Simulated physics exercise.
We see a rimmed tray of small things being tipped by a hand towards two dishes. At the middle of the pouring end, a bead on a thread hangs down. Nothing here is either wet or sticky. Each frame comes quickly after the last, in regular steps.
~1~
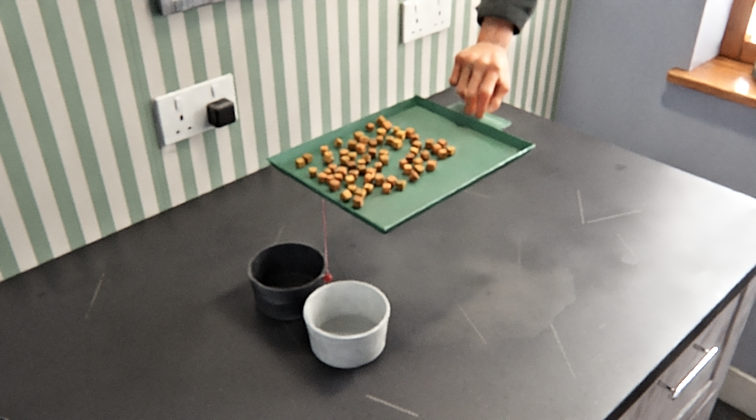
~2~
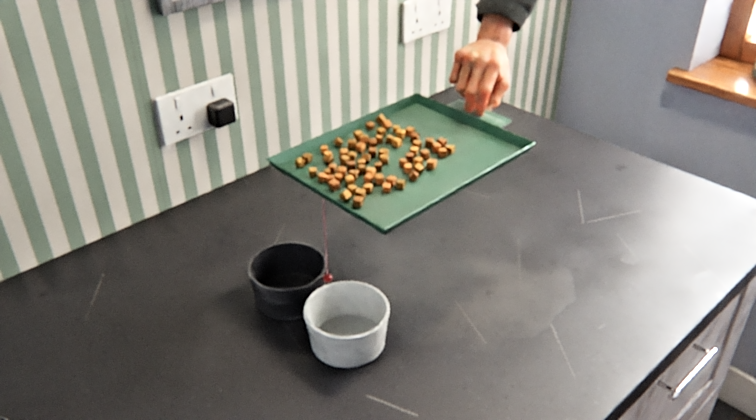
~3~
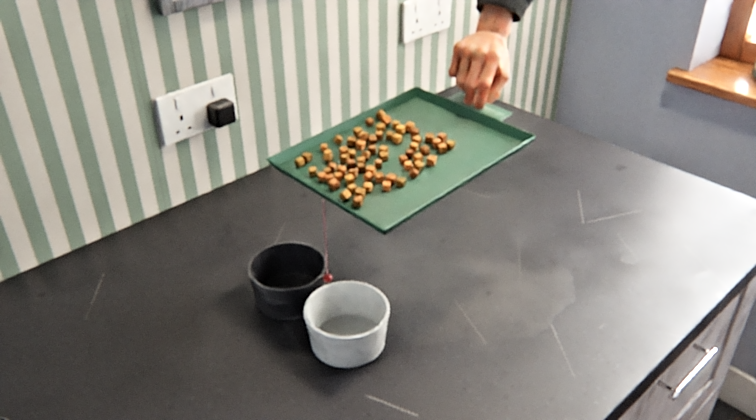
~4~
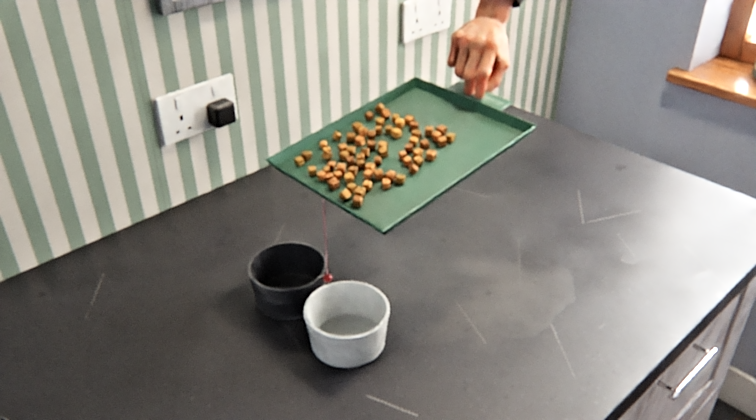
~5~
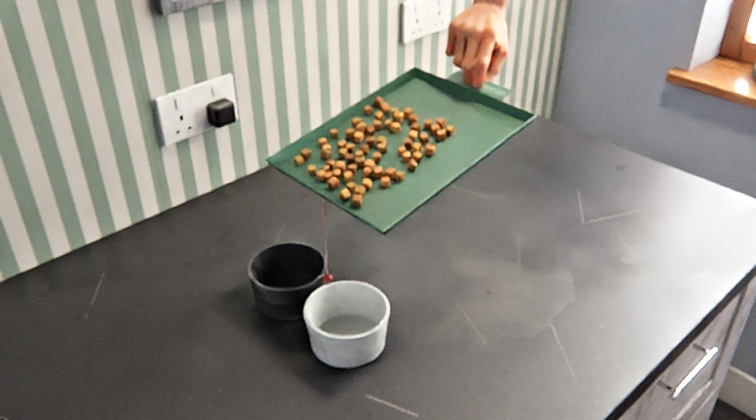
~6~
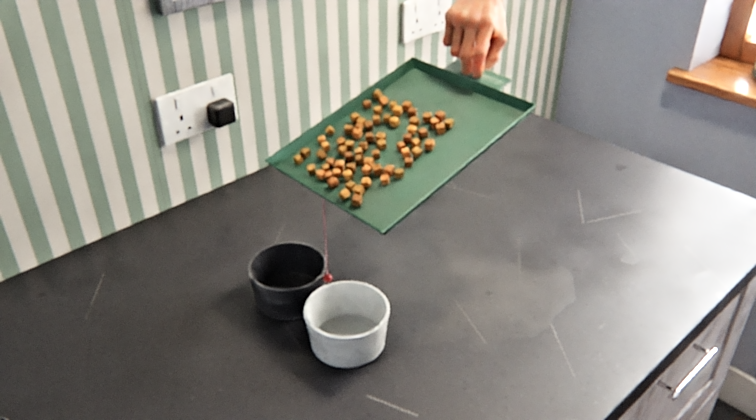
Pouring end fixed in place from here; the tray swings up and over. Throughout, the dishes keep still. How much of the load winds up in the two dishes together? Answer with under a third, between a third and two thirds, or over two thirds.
The two dishes together get between a third and two thirds of it.
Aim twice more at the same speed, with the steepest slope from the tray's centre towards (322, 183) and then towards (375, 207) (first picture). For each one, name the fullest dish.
Point by point: The left side, then the right side.
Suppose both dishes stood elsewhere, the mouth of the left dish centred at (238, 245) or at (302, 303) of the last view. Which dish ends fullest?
For the first try I'd say the dish over on the right, and for the second, the dish over on the left.
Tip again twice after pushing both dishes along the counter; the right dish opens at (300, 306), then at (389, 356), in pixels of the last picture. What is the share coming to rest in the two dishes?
Respectively 70 % and 60 %.
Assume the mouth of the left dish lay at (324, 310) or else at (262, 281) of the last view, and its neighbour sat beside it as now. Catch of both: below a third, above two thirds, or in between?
Initially one to two thirds, afterwards over two thirds.
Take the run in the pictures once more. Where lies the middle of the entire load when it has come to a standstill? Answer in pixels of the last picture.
Once nothing moves, the middle sits near (304, 323).
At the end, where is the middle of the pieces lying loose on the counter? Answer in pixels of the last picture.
Centre at rest: About (240, 366).
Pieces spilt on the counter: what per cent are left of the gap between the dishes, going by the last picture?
Share to the left: Near 90 per cent.
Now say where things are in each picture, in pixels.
In the first picture, corners of the pouring end near (274, 159) and (385, 224), level; middle of the load near (366, 159), brown sugar cubes; left dish near (258, 295); right dish near (316, 342); bead on its thread near (328, 278).
In the second picture, corners of the pouring end near (274, 159) and (384, 224), level; middle of the load near (366, 158).
In the third picture, corners of the pouring end near (273, 159) and (384, 225), tipped barely, level across its low end; middle of the load near (366, 155).
In the fourth picture, corners of the pouring end near (273, 159) and (384, 225), tipped a little, level across its low end; middle of the load near (365, 152).
In the fifth picture, corners of the pouring end near (272, 159) and (383, 226), tipped a little, level across its low end; middle of the load near (364, 149).
In the sixth picture, corners of the pouring end near (272, 159) and (383, 226), tipped a little, level across its low end; middle of the load near (363, 146); left dish near (258, 295); right dish near (316, 342).
Shortly afterwards, tray tipped steeply; all but a few on the tray; only a few in the left dish; only a few outside both; only a few in the air.
Next, tray tipped right over; only a few on the tray; a little in the right dish; a little in the left dish; a little outside both; near half in the air.
Some moments later, tray tipped past a quarter turn; near a quarter in the right dish; near a quarter in the left dish; near half outside both.
In the end, tray tipped past a quarter turn; near a quarter in the right dish; near a quarter in the left dish; near half outside both.
